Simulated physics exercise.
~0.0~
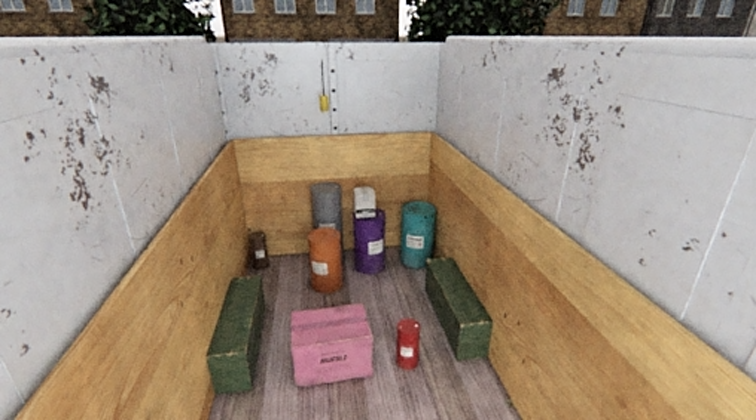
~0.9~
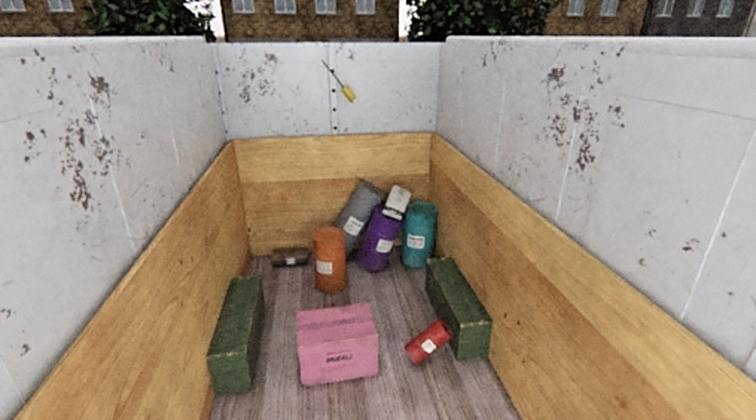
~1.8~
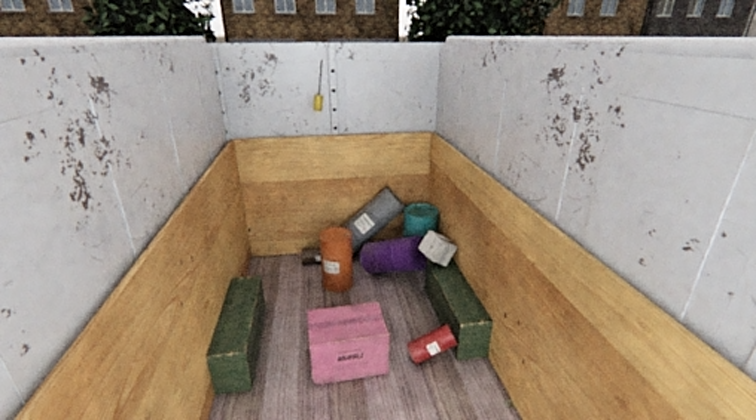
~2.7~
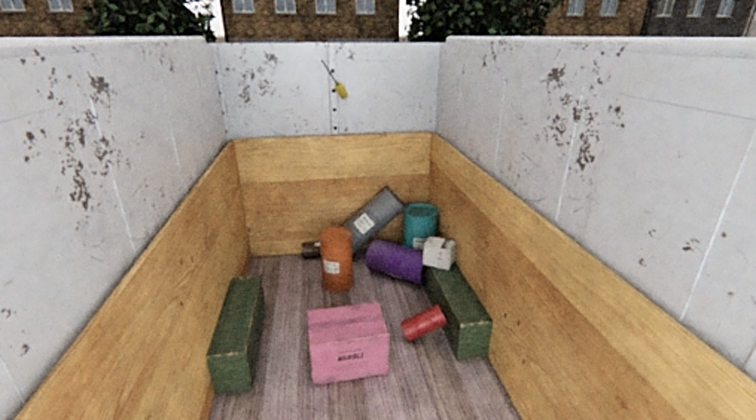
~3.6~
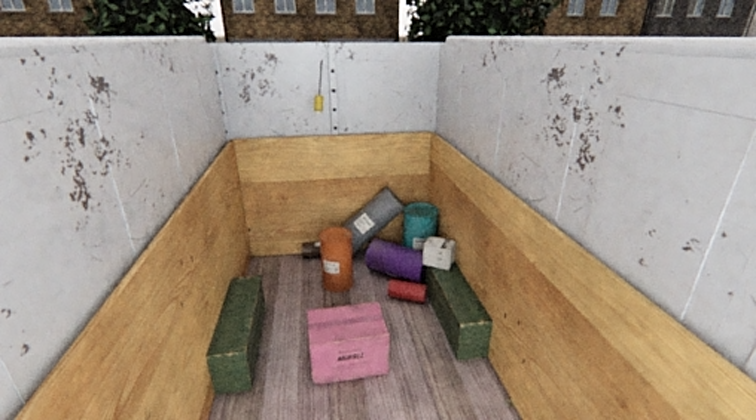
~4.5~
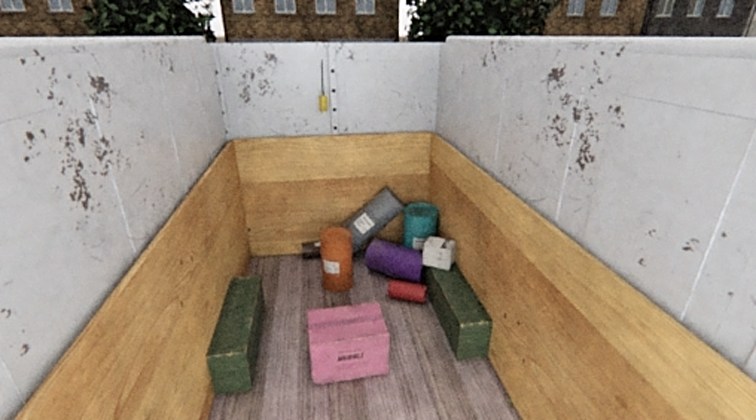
In this clip, drums, canisters and boxes stand in an open load bay before several tilt and topple rightward. The red canister then rolls toward the front wall, stopping near the fallen purple drum and white box, while the grey drum rests leaning and the turquoise drum stays upright.
